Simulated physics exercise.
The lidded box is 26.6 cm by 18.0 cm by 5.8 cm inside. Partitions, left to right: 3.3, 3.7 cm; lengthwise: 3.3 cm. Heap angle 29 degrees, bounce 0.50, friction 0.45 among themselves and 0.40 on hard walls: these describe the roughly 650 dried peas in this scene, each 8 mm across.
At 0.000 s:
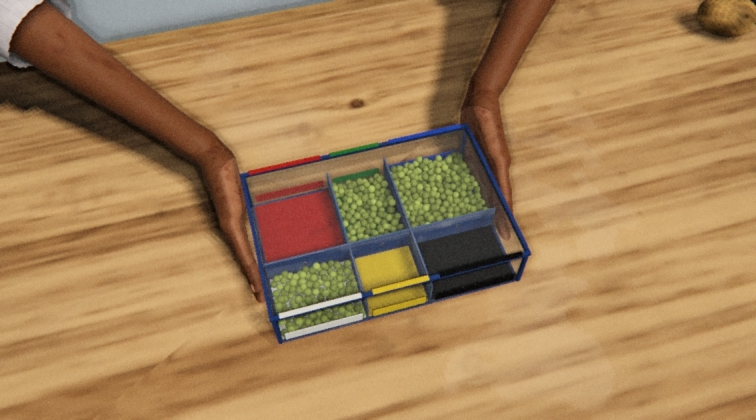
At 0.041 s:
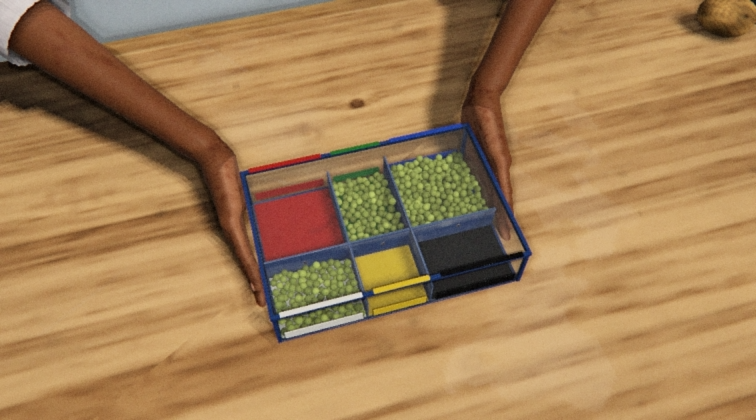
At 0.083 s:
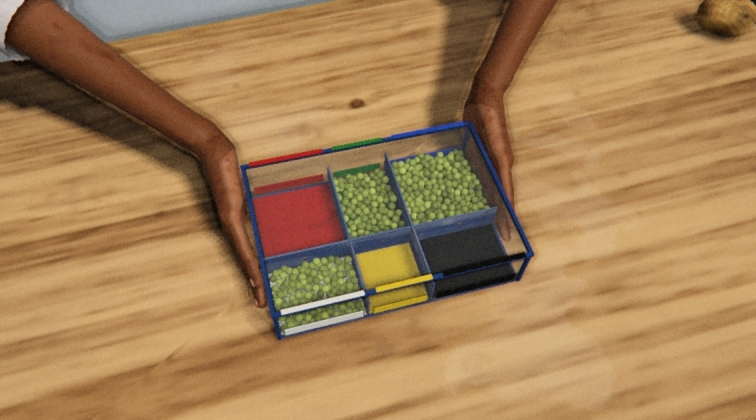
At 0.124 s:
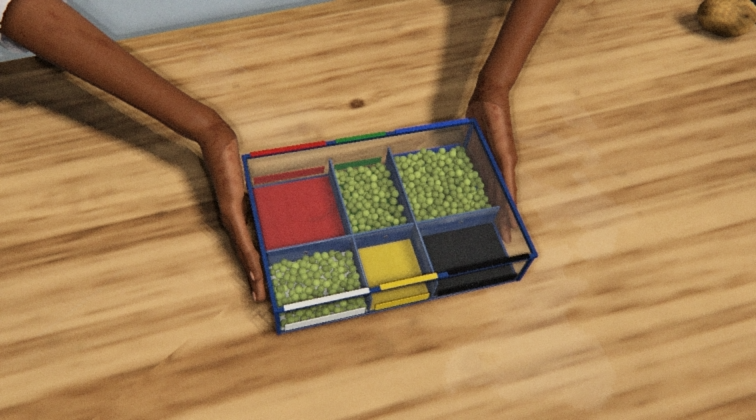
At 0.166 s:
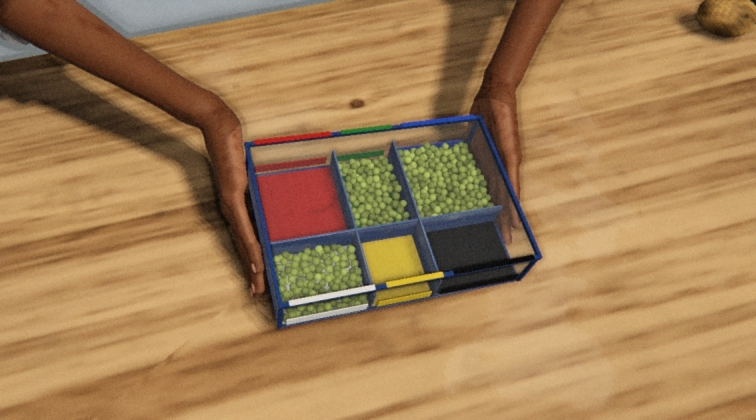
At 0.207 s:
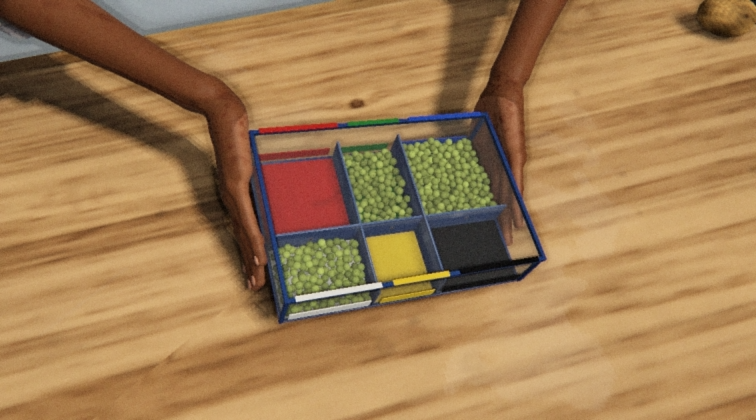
The footage shows two hands holding a clear, lidded box with six coloured compartments, three containing green peas, above a wooden table; the hands gradually tilt the box slightly while the peas stay in their compartments.
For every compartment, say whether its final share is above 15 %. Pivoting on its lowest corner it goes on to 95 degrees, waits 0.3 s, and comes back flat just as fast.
My prediction: Red: Does not qualify, blue: Qualifies, green: Does not qualify, yellow: Does not qualify, white: Does not qualify, black: Qualifies.
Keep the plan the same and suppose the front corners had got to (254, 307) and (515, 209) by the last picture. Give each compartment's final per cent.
Red 55, blue 20, green 10, yellow 0, white 15, black 0.
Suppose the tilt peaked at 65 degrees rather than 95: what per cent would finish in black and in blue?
Shares after the change: Black 10, blue 45, per cent.
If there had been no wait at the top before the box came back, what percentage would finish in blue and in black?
Then, in per cent: Blue 35, black 45.
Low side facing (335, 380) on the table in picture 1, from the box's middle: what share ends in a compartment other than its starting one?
About 70 per cent.
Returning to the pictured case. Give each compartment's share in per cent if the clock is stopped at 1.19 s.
You'd see red at 0, blue at 40, green at 10, yellow at 10, white at 10 and black at 30 per cent.
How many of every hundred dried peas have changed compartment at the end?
Estimate: Some 55 %.
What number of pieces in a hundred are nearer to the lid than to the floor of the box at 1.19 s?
I'd put it at some 60 percent.
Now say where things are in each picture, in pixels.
In the first frame, box tilt 0 degrees, front corners at (273, 317) and (526, 252); blue 55 %, green 25 %, white 25 %.
In the second frame, box tilt 1 degrees, front corners at (274, 316) and (527, 252).
In the third frame, box tilt 3 degrees, front corners at (275, 313) and (529, 253).
In the fourth frame, box tilt 7 degrees, front corners at (278, 309) and (533, 254), lowest corner right front.
In the fifth frame, box tilt 11 degrees, front corners at (282, 304) and (537, 256), lowest corner right front.
In the sixth frame, box tilt 15 degrees, front corners at (288, 299) and (541, 257), lowest corner right front; blue 55 %, green 25 %, white 25 %. Its pace works out near 100 degrees a second.
Then, at 1.19 s, tilt 95 degrees; blue 40 %, green 10 %, yellow 10 %, white 10 %, black 30 %.
After 1.85 s, tilt 50 degrees; blue 35 %, green 5 %, yellow 5 %, white 5 %, black 55 %.
After 2.54 s, tilt 0 degrees; blue 35 %, green 5 %, yellow 5 %, white 5 %, black 55 %.
In the end, at 3.2 s, red 0 %, blue 35 %, green 5 %, yellow 5 %, white 5 %, black 55 %.
